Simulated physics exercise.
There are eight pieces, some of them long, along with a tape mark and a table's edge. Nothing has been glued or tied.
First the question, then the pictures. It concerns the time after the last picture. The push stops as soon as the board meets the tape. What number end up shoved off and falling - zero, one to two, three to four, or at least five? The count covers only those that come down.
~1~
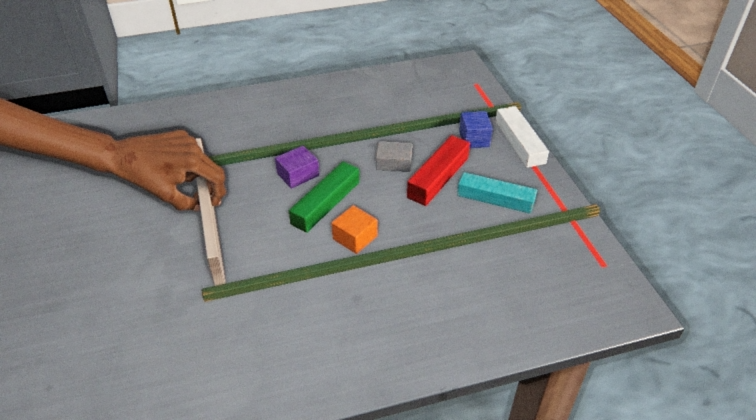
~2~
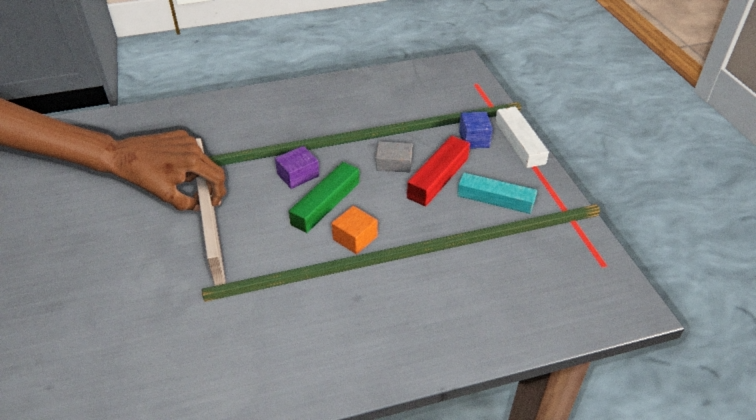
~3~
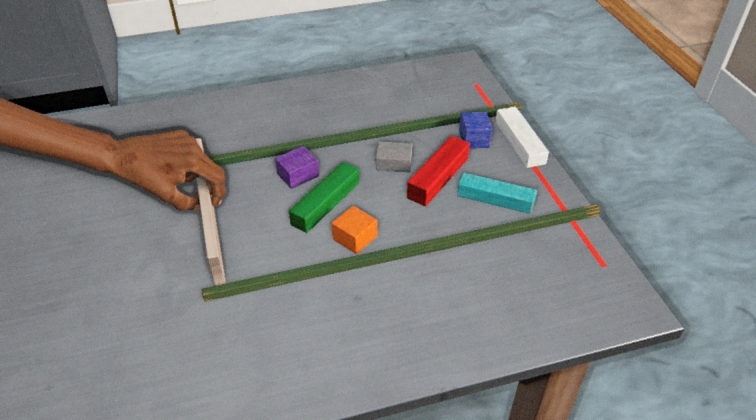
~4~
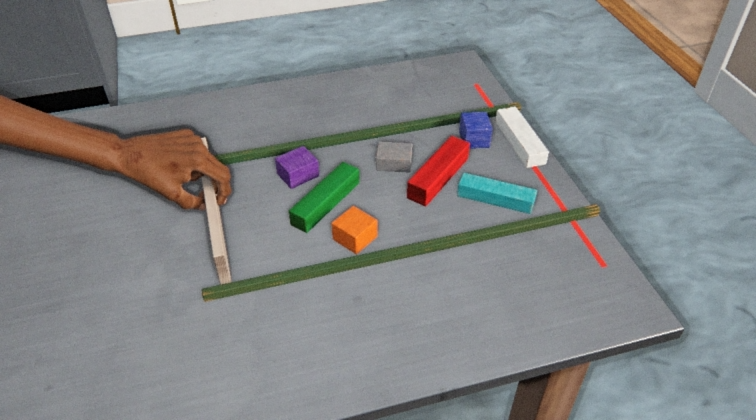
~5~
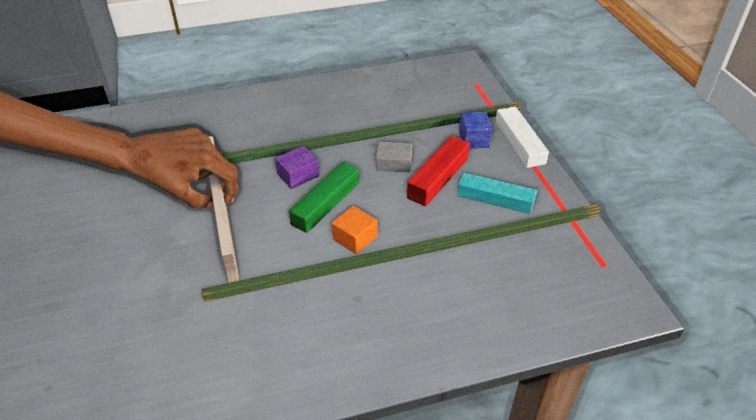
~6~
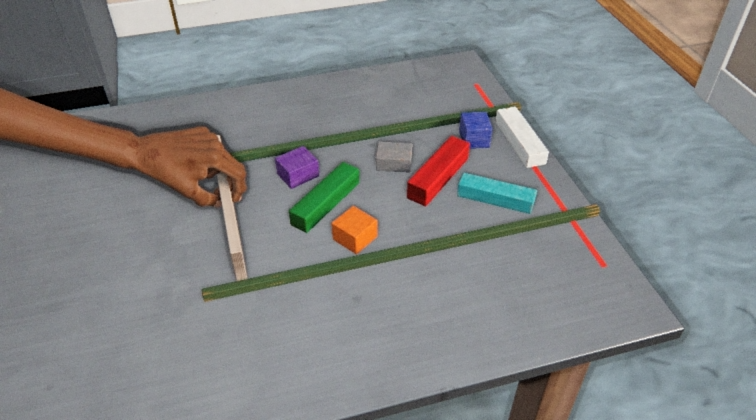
Most likely, upwards of four will tumble down.
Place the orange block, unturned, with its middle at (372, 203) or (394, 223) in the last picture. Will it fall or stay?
In that order: Stays aboard, then stays aboard.
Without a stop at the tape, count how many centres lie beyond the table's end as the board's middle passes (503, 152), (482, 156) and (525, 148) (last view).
Respectively 3, 1 and 5.
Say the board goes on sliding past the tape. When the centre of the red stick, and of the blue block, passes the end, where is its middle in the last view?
The middle is at (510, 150) when it's the red stick, and at (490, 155) when it's the blue block.
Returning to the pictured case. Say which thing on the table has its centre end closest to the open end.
That would be the green stick.
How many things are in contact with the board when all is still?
Contact count: 3.
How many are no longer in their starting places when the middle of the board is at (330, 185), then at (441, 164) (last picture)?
At the first spot 4, then 7.
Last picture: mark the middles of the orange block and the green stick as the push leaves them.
The orange block at (575, 192), the green stick at (558, 150).
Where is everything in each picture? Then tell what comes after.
White bar (521, 136); blue block (475, 130); turquoise bar (497, 193); board (207, 208); tape (530, 162), in the first picture.
Blue block (475, 130); board (207, 208), in the second picture.
Turquoise bar (497, 193); purple block (297, 167), in the third picture.
White bar (521, 136); orange block (355, 230), in the fourth picture.
Blue block (475, 130); grey block (394, 157), in the fifth picture.
White bar (521, 136); blue block (475, 130); turquoise bar (497, 193); board (228, 204); tape (530, 162), in the sixth picture.
Soon after, none off yet; white bar at rest near (521, 136); blue block at rest near (475, 130); turquoise bar at rest near (497, 193).
In the end, the number that fall off is five or more; gone, grey block, red stick, turquoise bar, blue block and white bar.
